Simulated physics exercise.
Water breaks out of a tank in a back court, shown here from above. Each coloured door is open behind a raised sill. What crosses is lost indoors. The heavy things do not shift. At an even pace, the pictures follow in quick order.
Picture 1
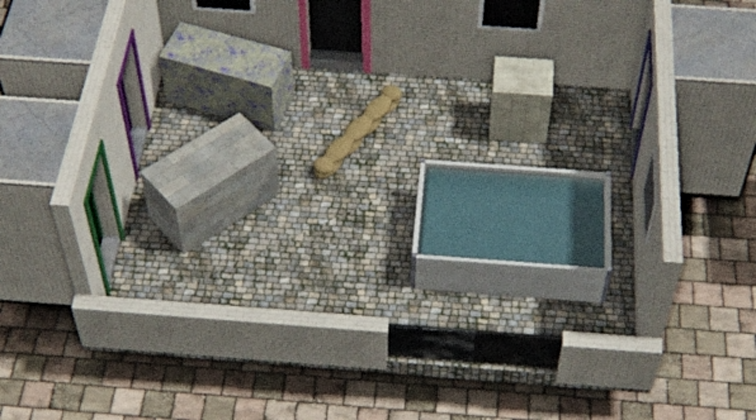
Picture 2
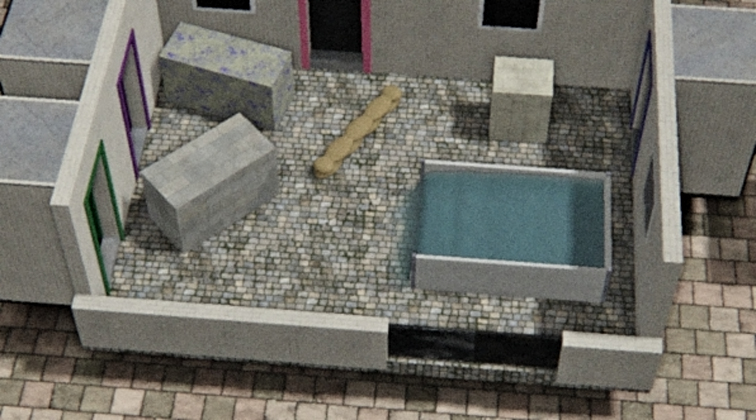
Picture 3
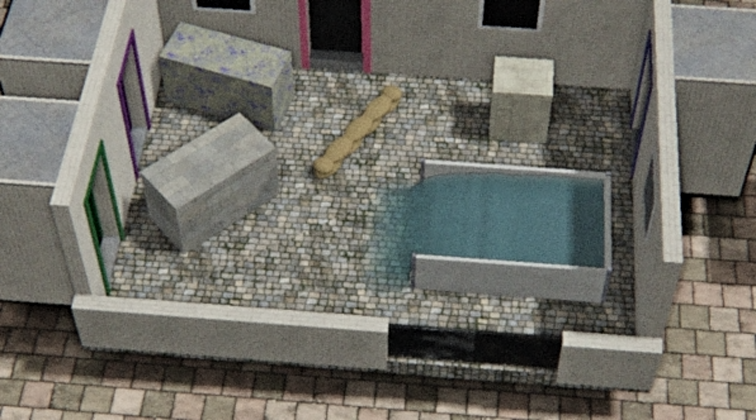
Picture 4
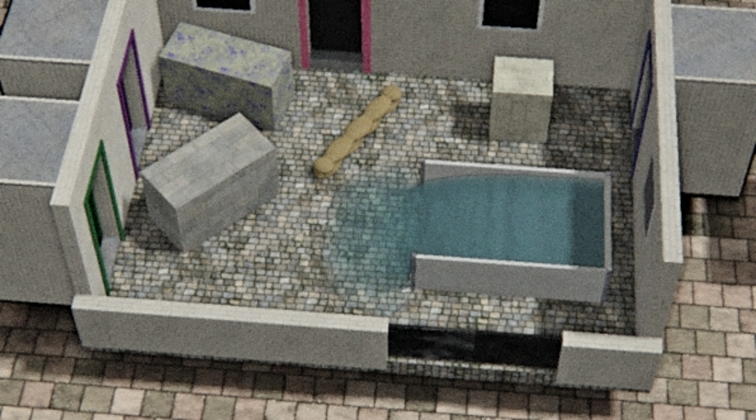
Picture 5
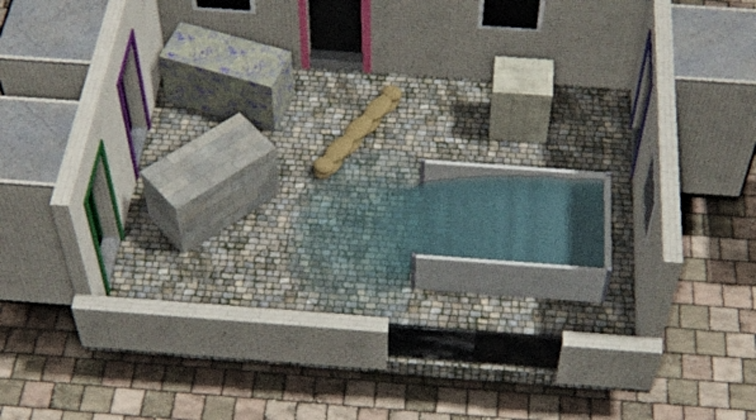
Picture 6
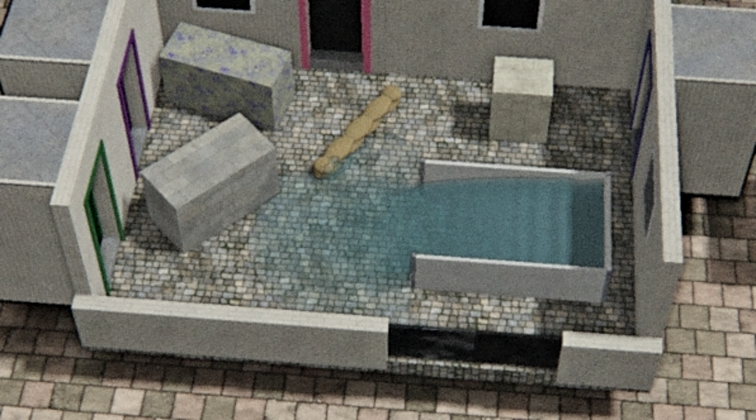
Blue-green water pours from the left side of a pale rectangular tank at the right of a cobbled back court, seen from above by a still camera. Grey blocks stand at left, one speckled purple, a pale block and tan beam lie farther back, and doorways are framed green, purple and pink. The water spreads steadily leftward in a thin, widening sheet across the cobbles, nearing the plain grey block.
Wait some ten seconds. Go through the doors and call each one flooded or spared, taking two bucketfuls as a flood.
Green door: Flooded, pink door: Spared, blue door: Spared, purple door: Flooded.
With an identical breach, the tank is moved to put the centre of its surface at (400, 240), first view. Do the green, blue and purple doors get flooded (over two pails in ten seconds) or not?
The green door is over, the blue door is under, the purple door takes less.
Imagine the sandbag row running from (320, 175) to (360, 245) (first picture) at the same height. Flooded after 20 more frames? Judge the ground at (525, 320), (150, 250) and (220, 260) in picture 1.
Spot one: Still bare; spot two: Drenched; spot three: Drenched.
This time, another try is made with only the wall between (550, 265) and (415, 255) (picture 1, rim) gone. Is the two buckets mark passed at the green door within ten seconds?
Green door: Crosses the threshold.
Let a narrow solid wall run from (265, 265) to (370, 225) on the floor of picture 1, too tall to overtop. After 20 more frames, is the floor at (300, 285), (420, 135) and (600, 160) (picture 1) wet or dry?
Results in order: Swamped / swamped / bone-dry.
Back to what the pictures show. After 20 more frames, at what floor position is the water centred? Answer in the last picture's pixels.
Somewhere around (310, 234) in the last view.
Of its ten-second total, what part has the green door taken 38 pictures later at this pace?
Result: 95 % of the ten-second total.
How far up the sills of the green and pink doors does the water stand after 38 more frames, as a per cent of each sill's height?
Estimate, in order: 150 and 60 percent.
A moment on, water covers 35 % of the floor; the green door wet at the sill, nothing in, the pink door not reached, the blue door not reached, the purple door not reached.
Next, water covers 45 % of the floor; the green door under two buckets in, the pink door not reached, the blue door not reached, the purple door not reached.
Then, water covers 65 % of the floor; the green door far over two buckets in, the pink door wet at the sill, nothing in, the blue door not reached, the purple door under two buckets in.
Later, water covers 80 % of the floor; the green door far over two buckets in, the pink door wet at the sill, nothing in, the blue door wet at the sill, nothing in, the purple door over two buckets in.
In the end, water covers 95 % of the floor; the green door far over two buckets in, the pink door wet at the sill, nothing in, the blue door wet at the sill, nothing in, the purple door over two buckets in.
